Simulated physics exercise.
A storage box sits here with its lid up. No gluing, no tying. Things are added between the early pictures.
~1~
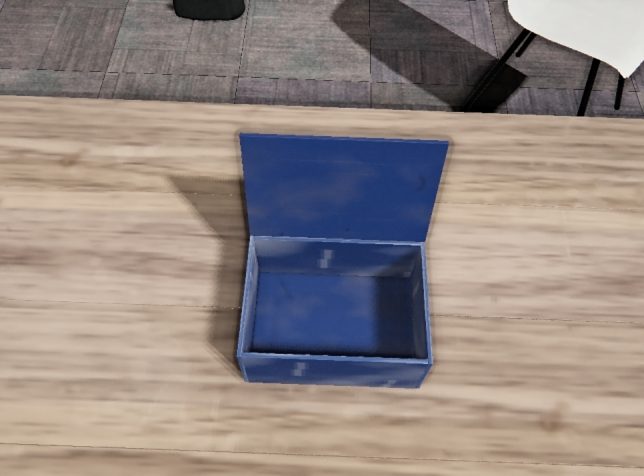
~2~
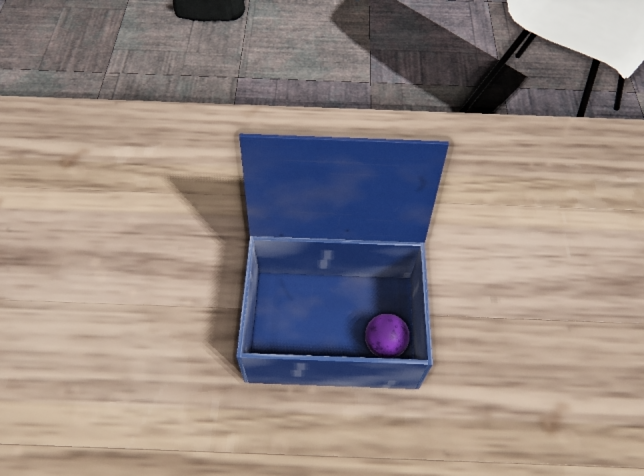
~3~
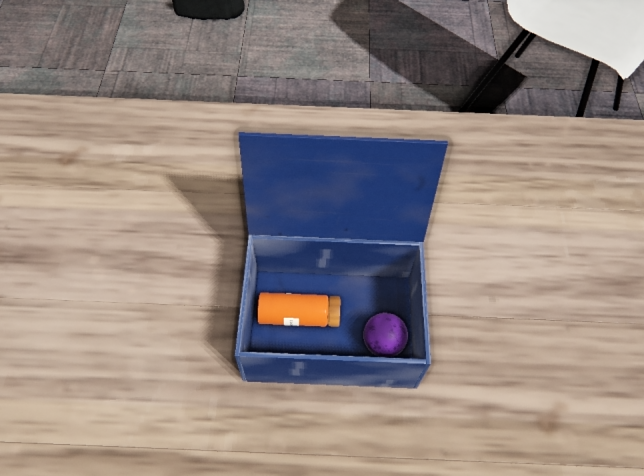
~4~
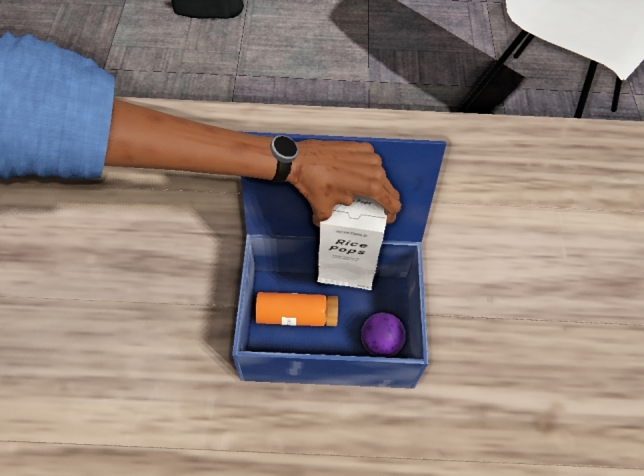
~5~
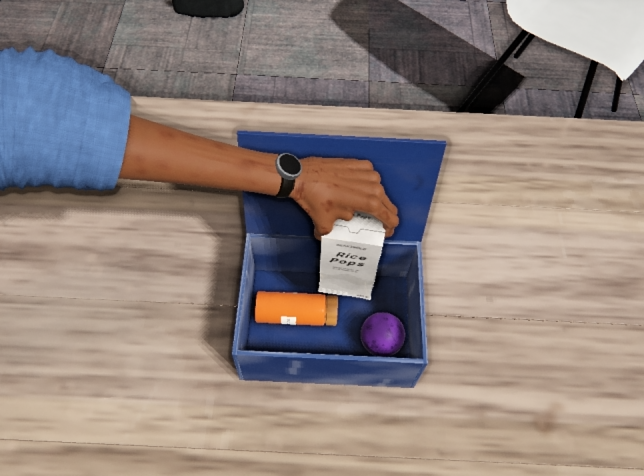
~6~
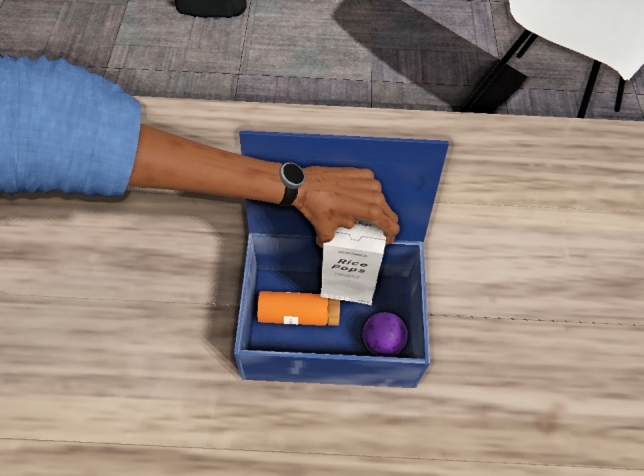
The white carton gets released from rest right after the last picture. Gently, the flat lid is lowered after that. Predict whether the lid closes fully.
Prediction: It does not close fully.
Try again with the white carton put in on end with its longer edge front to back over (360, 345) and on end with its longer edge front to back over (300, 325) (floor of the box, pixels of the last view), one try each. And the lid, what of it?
Try one: Lid goes down; try two: Lid stays raised.
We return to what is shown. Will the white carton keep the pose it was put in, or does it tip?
Well, the white carton ends up skewed.
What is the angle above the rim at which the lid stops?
Some 70 degrees above the rim, more or less.
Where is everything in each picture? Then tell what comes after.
In the first frame, the last thing is not in view yet.
In the second frame, the last thing is not in view yet; purple ball (387, 336).
In the third frame, the last thing is not in view yet; purple ball (386, 335).
In the fourth frame, coming down; white carton (351, 241); purple ball (383, 335).
In the fifth frame, coming down; white carton (351, 254); purple ball (383, 335).
In the sixth frame, put in, still held; white carton (352, 260); purple ball (385, 335).
Then, 0.30 s after the last picture, white carton tipped 31° from how it was near (359, 273); orange shaker rolled a little.
Then, 0.70 s after the last picture, white carton tipped 53° from how it was near (369, 287); orange shaker rolled about its own width; purple ball rolled a little.
Then, 1.30 s after the last picture, lid 85° above the rim; white carton tipped 52° from how it was near (371, 289); orange shaker rolled about its own width; purple ball rolled a little.
Then, 3.10 s after the last picture, lid 75° above the rim; white carton tipped 50° from how it was near (372, 293); orange shaker rolled about its own width; purple ball rolled a little.
At rest, lid 72° above the rim; tipped over in the box, white carton; moved from the start, orange shaker; purple ball in place. Seen from the same camera at the end, white carton near (372, 294).
